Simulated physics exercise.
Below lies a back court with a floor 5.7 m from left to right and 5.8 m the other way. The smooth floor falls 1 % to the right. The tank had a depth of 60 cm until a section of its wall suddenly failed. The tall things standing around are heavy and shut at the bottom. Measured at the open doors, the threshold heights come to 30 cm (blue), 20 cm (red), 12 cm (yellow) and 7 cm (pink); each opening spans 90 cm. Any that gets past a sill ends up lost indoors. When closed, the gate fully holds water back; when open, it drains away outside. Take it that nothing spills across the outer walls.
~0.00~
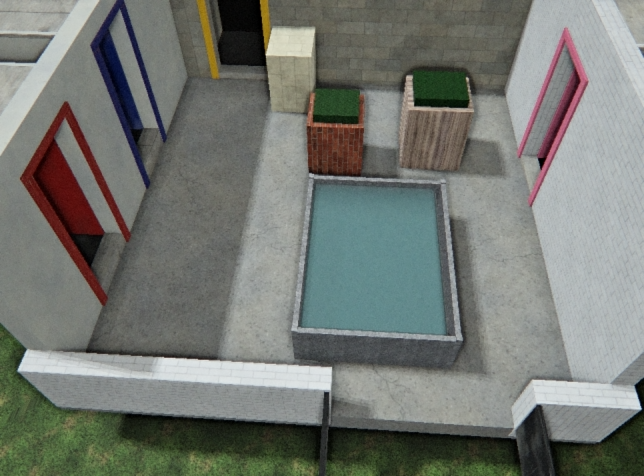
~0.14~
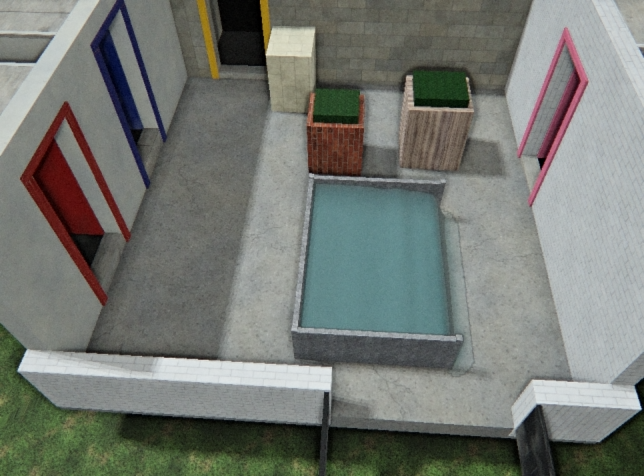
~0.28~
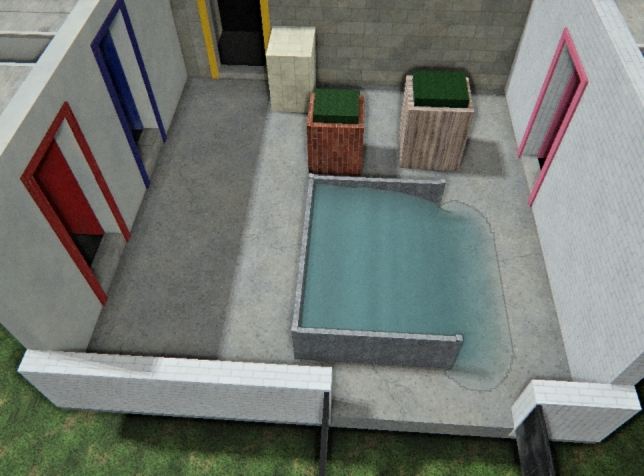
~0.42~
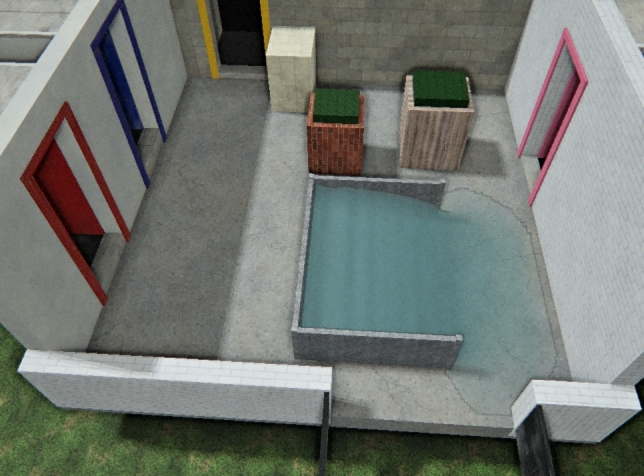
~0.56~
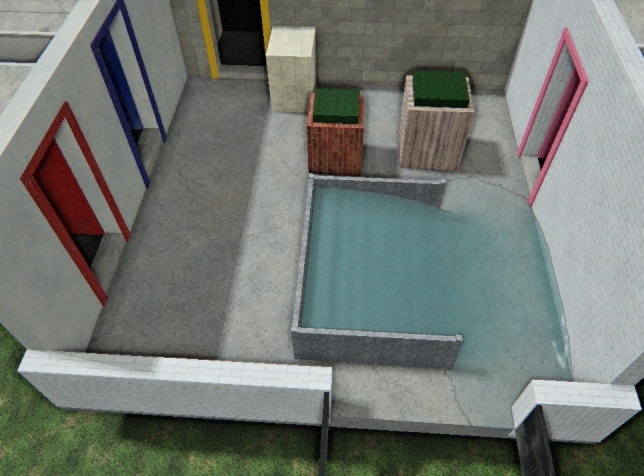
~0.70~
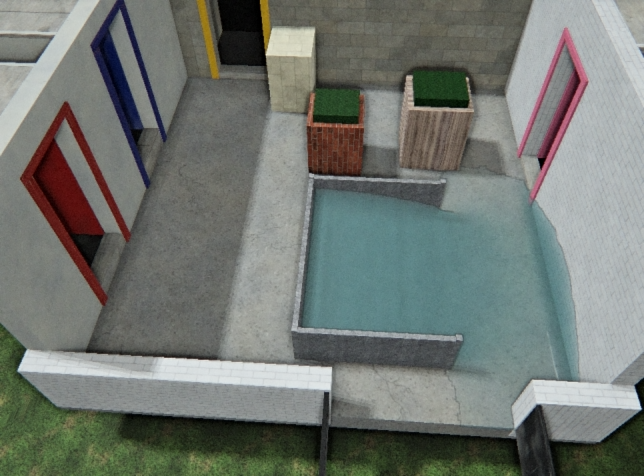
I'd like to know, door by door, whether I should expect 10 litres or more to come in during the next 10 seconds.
In order: The blue door is going to hold within the limit. The red door is going to hold within the limit. The yellow door is going to hold within the limit. The pink door is going to break the limit.
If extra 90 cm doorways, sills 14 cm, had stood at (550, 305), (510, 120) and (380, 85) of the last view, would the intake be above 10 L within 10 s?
More, more, less.
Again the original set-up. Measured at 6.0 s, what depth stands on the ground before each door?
In centimetres, the blue door has 3, the red door 1, the yellow door 2 and the pink door 9.
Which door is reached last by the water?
I'd say the blue one.
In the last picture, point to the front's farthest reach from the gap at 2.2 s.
That would be close to (499, 90).
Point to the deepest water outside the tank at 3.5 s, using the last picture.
In the last picture, around (504, 117).
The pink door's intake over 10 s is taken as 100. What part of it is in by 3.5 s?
Roughly 60 percent is in by then.
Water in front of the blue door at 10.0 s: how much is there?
About 4.0 centimetres.
After 1.4 s water covers 20 % of the floor and is deepest (50 cm) near (570, 410); blue door not reached, red door not reached, yellow door not reached, pink door 16 cm at the sill, 5 L in.
After 2.2 s water covers 30 % of the floor and is deepest (41 cm) near (570, 410); blue door not reached, red door not reached, yellow door not reached, pink door 15 cm at the sill, 30 L in.
After 3.5 s water covers 50 % of the floor and is deepest (28 cm) near (504, 117); blue door not reached, red door not reached, yellow door not reached, pink door 11 cm at the sill, 54 L in.
After 6.0 s water covers 70 % of the floor and is deepest (16 cm) near (314, 102); blue door 3 cm at the sill, 0 L in, red door 1 cm at the sill, 0 L in, yellow door 2 cm at the sill, 0 L in, pink door 9 cm at the sill, 69 L in.
After 10.0 s water covers 95 % of the floor and is deepest (14 cm) near (504, 117); blue door 4 cm at the sill, 0 L in, red door 3 cm at the sill, 0 L in, yellow door 4 cm at the sill, 0 L in, pink door 10 cm at the sill, 89 L in.
